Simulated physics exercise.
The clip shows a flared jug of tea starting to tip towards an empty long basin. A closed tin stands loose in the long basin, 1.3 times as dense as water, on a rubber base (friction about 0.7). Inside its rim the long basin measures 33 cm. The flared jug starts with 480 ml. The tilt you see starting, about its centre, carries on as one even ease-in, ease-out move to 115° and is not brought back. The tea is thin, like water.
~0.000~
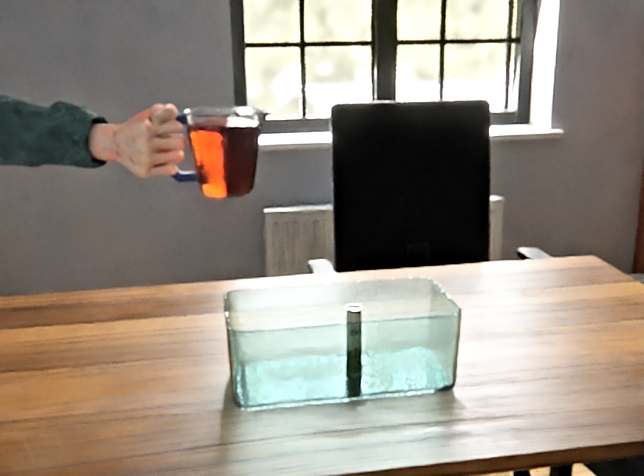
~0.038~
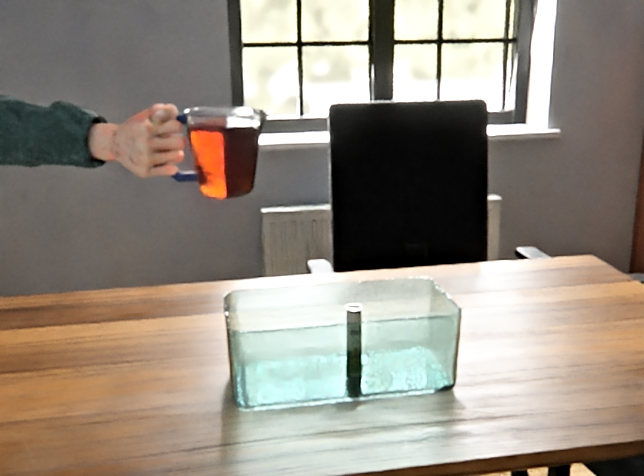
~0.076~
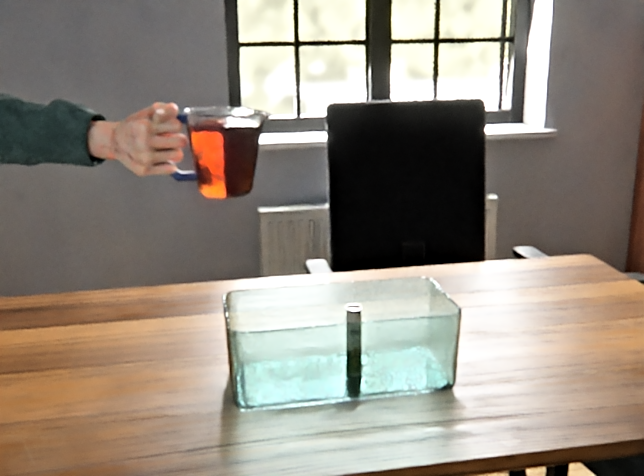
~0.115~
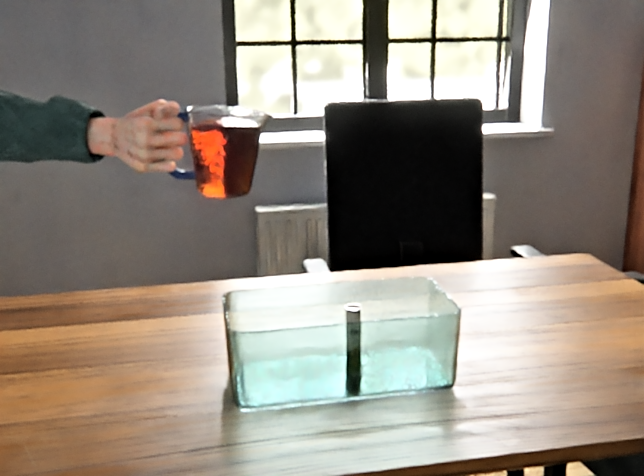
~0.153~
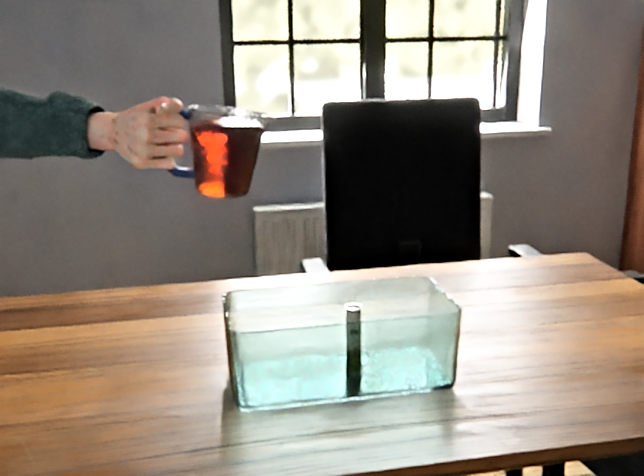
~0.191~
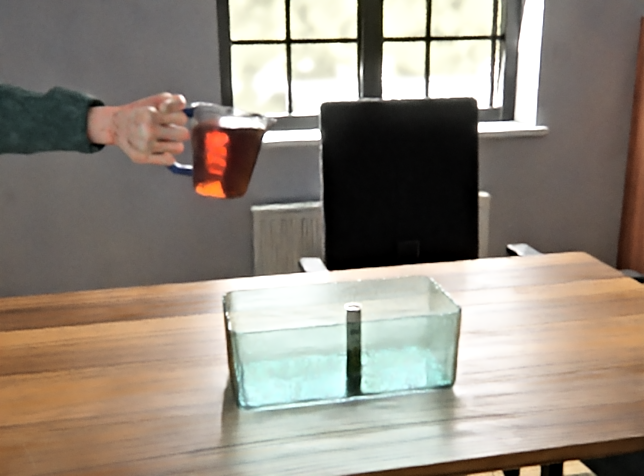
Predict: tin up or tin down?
It topples.
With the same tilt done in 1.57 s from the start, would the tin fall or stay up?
Then it goes over.
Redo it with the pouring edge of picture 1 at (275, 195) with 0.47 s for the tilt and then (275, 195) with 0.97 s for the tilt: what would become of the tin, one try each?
First it stays up; then it remains upright.
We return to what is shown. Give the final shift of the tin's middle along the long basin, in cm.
About 8.5 cm.
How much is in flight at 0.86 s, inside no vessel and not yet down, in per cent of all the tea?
Near 32 in a hundred.
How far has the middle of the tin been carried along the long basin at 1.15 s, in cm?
Some 8 cm.
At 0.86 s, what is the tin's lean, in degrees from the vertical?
Near 20° from upright.
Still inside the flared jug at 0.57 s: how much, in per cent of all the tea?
Near 70 in a hundred.
By 0.57 s the tilt is 74° and 69 per cent is still to pour; the tin stands where it began.
By 0.86 s the tilt is 111° and 10 per cent is still to pour; the tin leans 21°.
By 1.15 s the tilt is 115° and 0 per cent is still to pour; the tin lies on its side.
By 1.47 s the tilt is 115° and 0 per cent is still to pour; the tin lies on its side.
At rest the tin lies on its side.
